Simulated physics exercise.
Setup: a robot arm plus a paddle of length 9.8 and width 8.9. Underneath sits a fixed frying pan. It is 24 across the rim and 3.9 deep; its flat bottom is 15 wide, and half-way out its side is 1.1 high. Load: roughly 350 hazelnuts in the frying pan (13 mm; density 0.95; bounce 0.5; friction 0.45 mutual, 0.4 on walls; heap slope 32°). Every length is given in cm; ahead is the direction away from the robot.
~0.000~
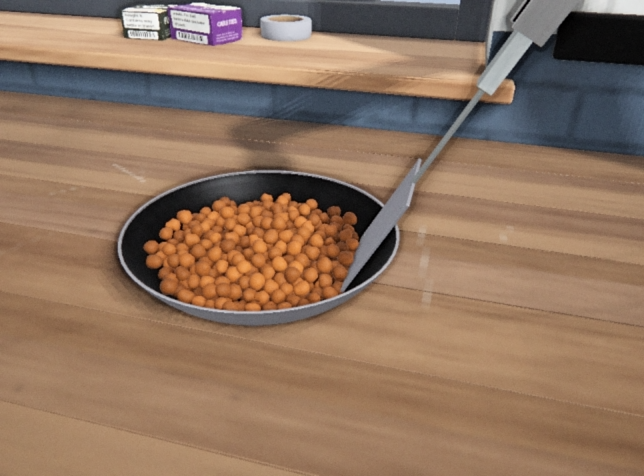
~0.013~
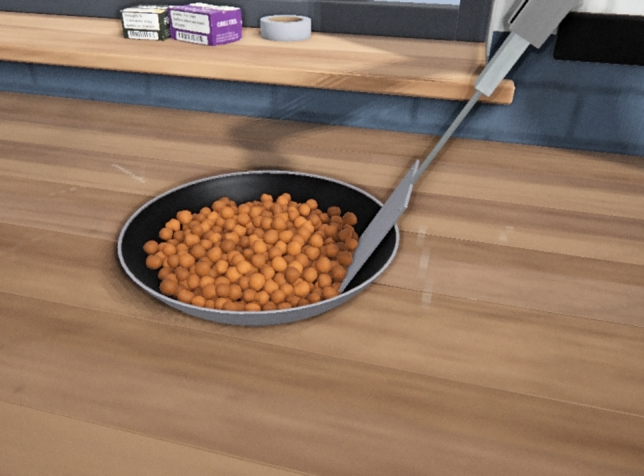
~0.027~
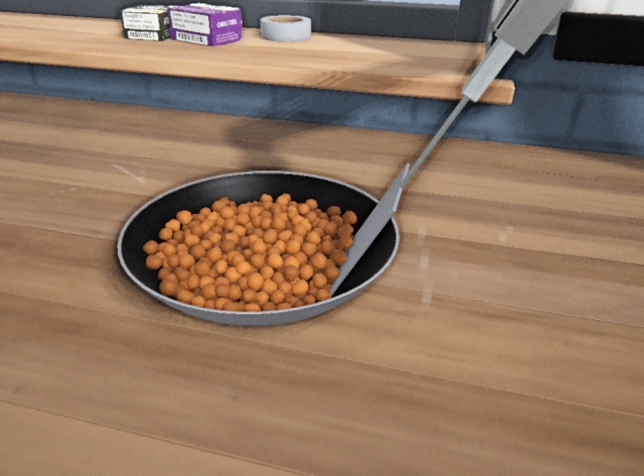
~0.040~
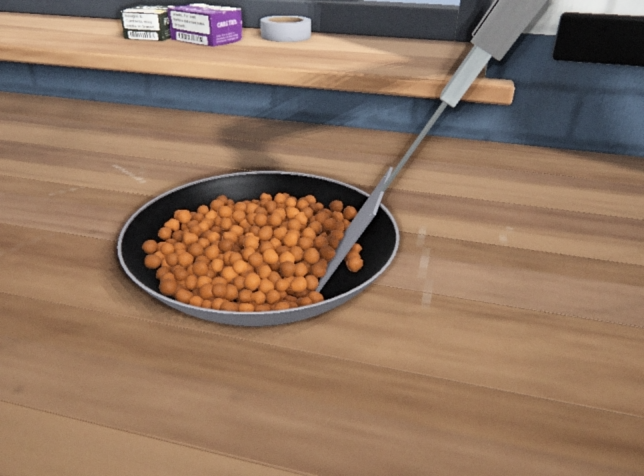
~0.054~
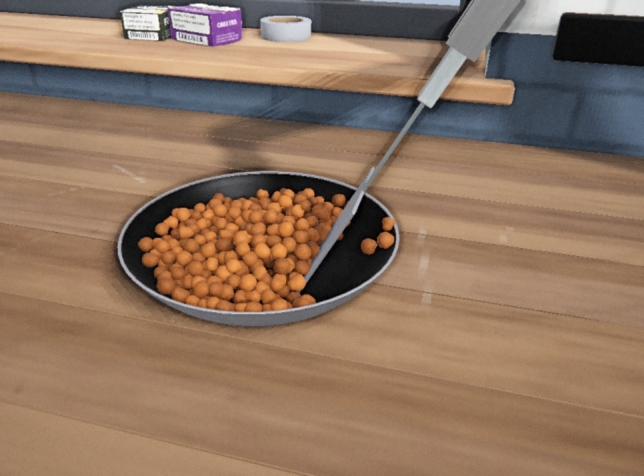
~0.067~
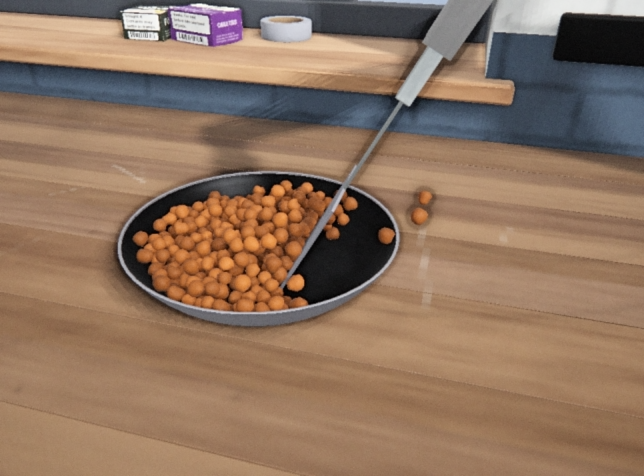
A robot arm's grey paddle pushing a heap of round orange-brown nuts leftward across a black frying pan, two popping over the right rim.
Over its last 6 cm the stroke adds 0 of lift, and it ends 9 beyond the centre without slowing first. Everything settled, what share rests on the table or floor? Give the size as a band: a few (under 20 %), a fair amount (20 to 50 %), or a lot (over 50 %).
A lot, over 50 %.
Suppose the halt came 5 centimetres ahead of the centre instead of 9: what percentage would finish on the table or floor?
Estimate: Approx. 20 %.
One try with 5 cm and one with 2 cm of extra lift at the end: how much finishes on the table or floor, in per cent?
Estimates, in order: 45 % then 50 %.
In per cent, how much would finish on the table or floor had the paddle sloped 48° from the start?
Roughly 55 per cent.
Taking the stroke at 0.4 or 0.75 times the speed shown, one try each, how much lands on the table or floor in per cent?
First try around 40 %, second try around 50 %.
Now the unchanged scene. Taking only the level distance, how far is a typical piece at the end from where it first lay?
Near 21 cm, measured level.
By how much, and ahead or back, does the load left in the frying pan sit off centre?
Offset forward: Around 2.0 cm.
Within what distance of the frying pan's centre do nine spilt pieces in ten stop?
I'd put it at about 65 centimetres.
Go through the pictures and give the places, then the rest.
Paddle top edge at (415, 180), sloping 62°; upper third of the load around (258, 237), from x 150 to 355, top at y 200; 352 in the frying pan, in the first frame.
Paddle top edge at (413, 181), sloping 62°; upper third of the load around (258, 237), from x 150 to 355, top at y 200, in the second frame.
Paddle top edge at (402, 185), sloping 62°; upper third of the load around (259, 239), from x 150 to 350, top at y 200, in the third frame.
Paddle top edge at (384, 188), sloping 62°; upper third of the load around (264, 238), from x 150 to 355, top at y 200, in the fourth frame.
Paddle top edge at (365, 188), sloping 62°; upper third of the load around (264, 231), from x 145 to 390, top at y 195, in the fifth frame.
Paddle top edge at (346, 186), sloping 62°; upper third of the load around (261, 228), from x 140 to 425, top at y 185; 350 in the frying pan, 2 on the blade or in flight, in the sixth frame.
By 0.10 s, sloping 62°, highest piece 15 above the table; 349 in the frying pan, 3 on the blade or in flight.
By 0.13 s, sloping 62°, highest piece 20 above the table; 347 in the frying pan, 5 on the blade or in flight.
By 0.35 s, sloping 62°, highest piece 30 above the table; 149 in the frying pan, 77 on the table or floor, 126 on the blade or in flight.
By 1.40 s, sloping 62°, highest piece 3 above the table; 203 on the table or floor, 149 in the frying pan.
Final count, 203 on the table or floor, 149 in the frying pan. That is 58 % on the table or floor.
